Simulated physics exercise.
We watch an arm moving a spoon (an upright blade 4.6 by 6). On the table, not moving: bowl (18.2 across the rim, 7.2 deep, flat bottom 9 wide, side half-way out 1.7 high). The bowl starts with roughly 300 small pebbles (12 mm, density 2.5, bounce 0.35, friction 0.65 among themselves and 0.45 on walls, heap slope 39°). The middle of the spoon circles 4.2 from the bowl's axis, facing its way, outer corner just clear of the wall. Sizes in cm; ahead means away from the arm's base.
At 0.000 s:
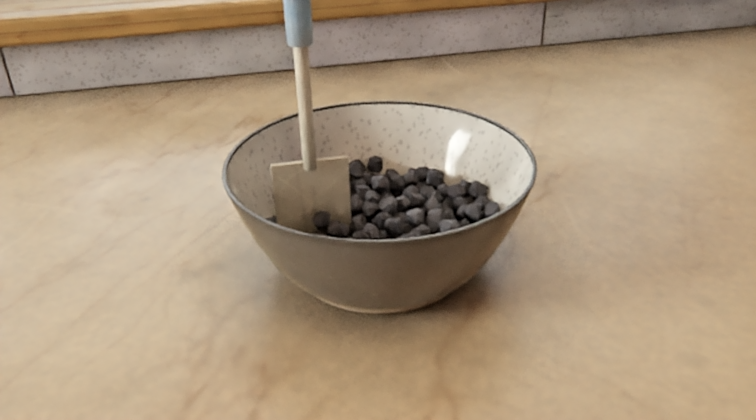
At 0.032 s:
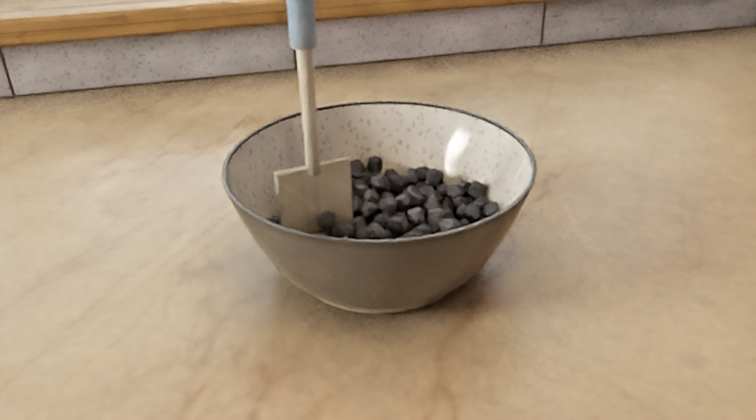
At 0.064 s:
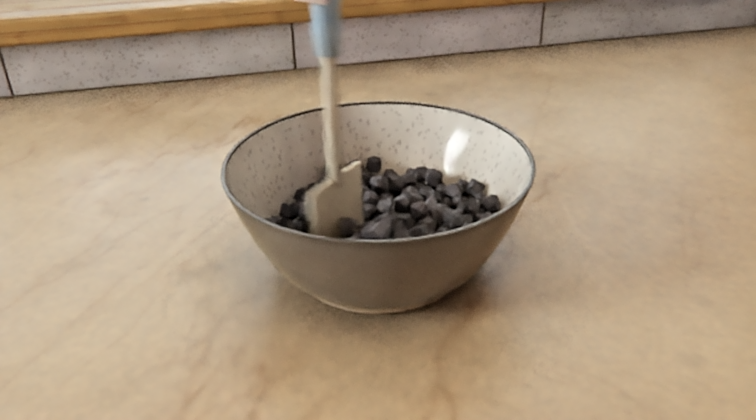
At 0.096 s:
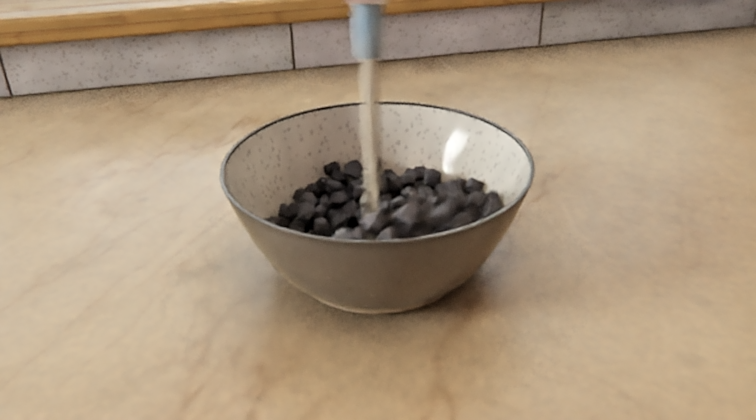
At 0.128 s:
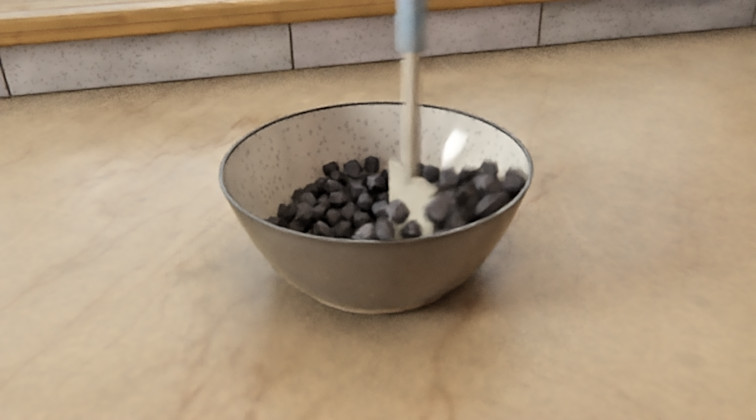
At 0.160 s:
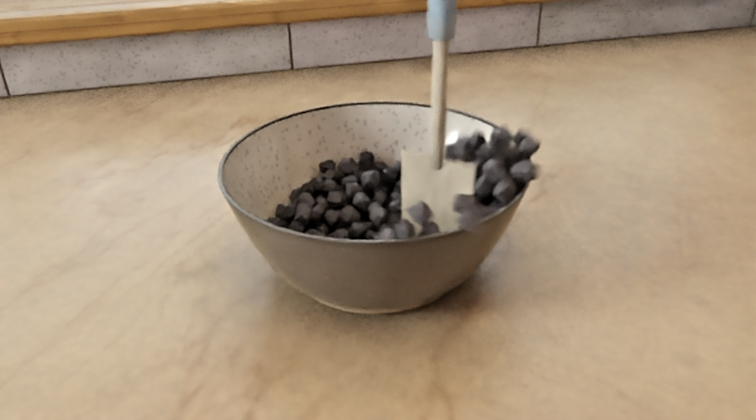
A flat spatula with a blue handle swept from left to right through a bowl of small dark pebbles, turning as it moved and pushing some into a raised pile against the right rim.
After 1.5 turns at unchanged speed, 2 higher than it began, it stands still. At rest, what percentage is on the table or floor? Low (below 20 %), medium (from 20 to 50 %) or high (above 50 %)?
Answer: Medium; from 20 to 50 % of the small pebbles finish on the table or floor.
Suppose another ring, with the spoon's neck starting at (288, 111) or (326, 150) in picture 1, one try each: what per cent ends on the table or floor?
About 5 and 15 per cent.
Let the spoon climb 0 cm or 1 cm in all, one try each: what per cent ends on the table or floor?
About 40 and 35 per cent.
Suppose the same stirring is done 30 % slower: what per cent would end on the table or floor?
In that case some 15 per cent.
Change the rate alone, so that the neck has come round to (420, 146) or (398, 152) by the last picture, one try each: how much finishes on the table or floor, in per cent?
Some 25 and 15 per cent.
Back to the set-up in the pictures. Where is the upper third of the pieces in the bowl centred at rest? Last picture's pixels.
Around (422, 227).
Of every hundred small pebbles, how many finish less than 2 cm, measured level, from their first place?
Some 10 per cent.
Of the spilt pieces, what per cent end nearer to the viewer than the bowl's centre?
Roughly 40 per cent.
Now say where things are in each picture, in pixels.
In the first picture, spoon neck at (308, 137), 0° round; upper third of the load around (387, 217), from x 275 to 495, top at y 165; 299 in the bowl.
In the second picture, spoon neck at (311, 142), 13° round; upper third of the load around (386, 222), from x 270 to 490, top at y 165.
In the third picture, spoon neck at (334, 152), 43° round; upper third of the load around (395, 227), from x 270 to 495, top at y 165.
In the fourth picture, spoon neck at (372, 155), 74° round; upper third of the load around (418, 219), from x 270 to 495, top at y 165.
In the fifth picture, spoon neck at (412, 149), 105° round; upper third of the load around (454, 204), from x 270 to 515, top at y 165.
In the sixth picture, spoon neck at (439, 134), 136° round; upper third of the load around (473, 178), from x 270 to 530, top at y 135; 297 in the bowl, 2 in flight or on the tool.
After 0.32 s, 290° round, highest piece 12 above the table; 258 in the bowl, 10 on the table or floor, 31 in flight or on the tool.
After 0.48 s, 84° round, highest piece 10 above the table; 224 in the bowl, 55 on the table or floor, 20 in flight or on the tool.
After 0.76 s, 180° round, highest piece 5 above the table; 220 in the bowl, 79 on the table or floor.
After 1.46 s, 180° round, highest piece 5 above the table; 220 in the bowl, 79 on the table or floor.
At rest, 220 in the bowl, 79 on the table or floor. That is 26 % on the table or floor.
